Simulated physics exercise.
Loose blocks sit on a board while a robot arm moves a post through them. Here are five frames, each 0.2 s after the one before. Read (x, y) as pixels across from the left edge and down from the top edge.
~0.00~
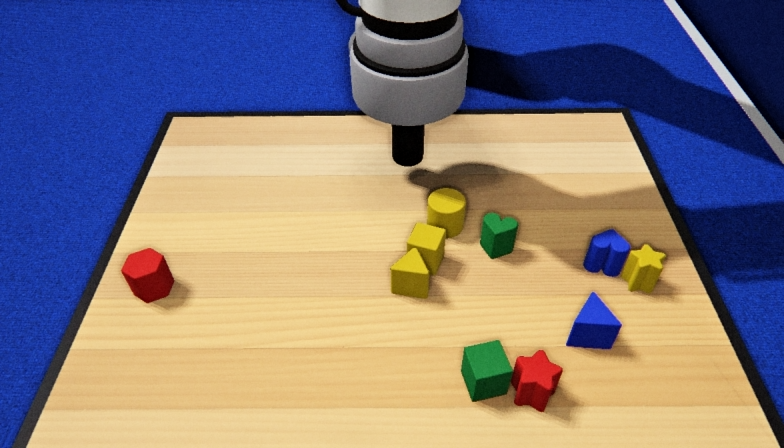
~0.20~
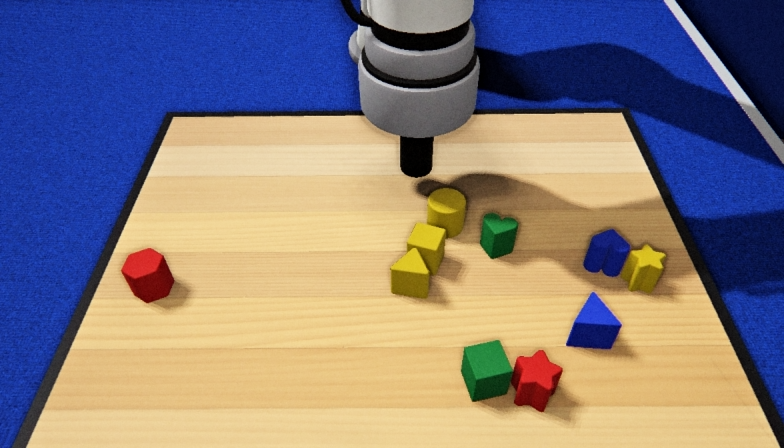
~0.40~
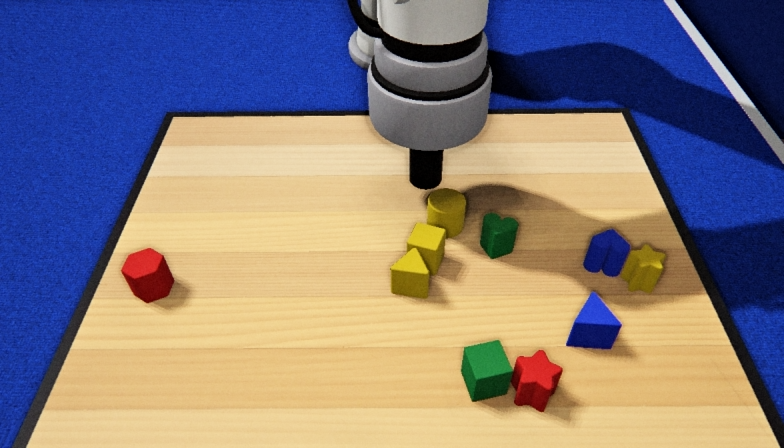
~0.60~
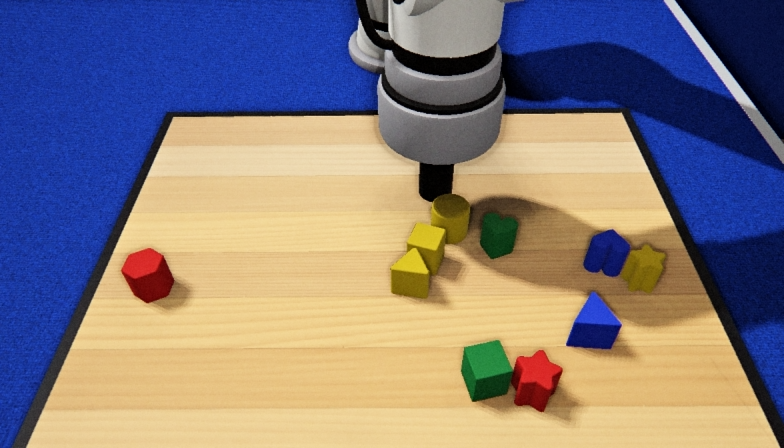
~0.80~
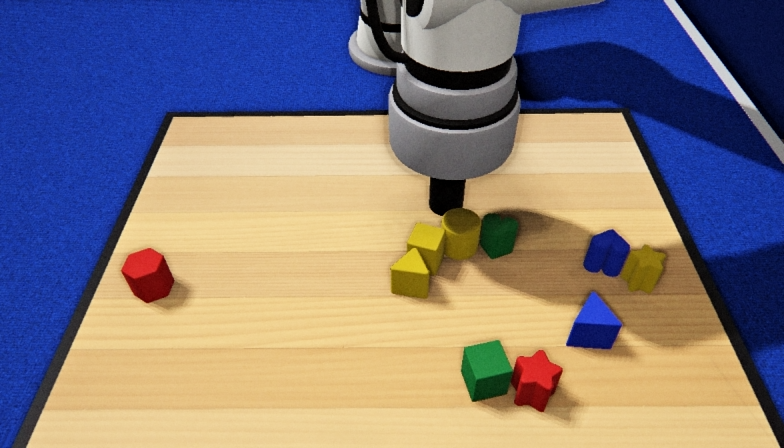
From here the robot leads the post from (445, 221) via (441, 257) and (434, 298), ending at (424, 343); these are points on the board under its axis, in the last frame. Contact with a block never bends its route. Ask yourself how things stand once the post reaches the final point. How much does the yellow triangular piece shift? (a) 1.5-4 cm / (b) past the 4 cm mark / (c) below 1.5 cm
Letter b.
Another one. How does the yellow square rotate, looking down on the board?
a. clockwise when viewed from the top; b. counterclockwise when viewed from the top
I choose a.
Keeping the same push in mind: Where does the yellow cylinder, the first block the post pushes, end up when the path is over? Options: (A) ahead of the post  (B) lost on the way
Answer: B.
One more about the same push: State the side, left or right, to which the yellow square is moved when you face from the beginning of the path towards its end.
Facing the way the path runs, start to end, you'll find the yellow square has shifted right.
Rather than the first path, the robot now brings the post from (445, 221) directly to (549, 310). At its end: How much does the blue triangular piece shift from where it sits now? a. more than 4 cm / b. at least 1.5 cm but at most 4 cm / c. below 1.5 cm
Answer: C.
The first path, step by step. One third of the way, post (442, 241); yellow triangular piece (403, 272), turned 15° anticlockwise; yellow square (417, 249), turned 35° clockwise; yellow cylinder (476, 249).
Two thirds of the way, post (435, 282); yellow triangular piece (372, 296); yellow square (400, 281), turned 60° clockwise; yellow cylinder (480, 258).
At the end, post (425, 328); yellow triangular piece (359, 298), turned 20° clockwise; yellow square (393, 290), turned 80° clockwise; yellow cylinder (480, 258); green heart block unmoved.
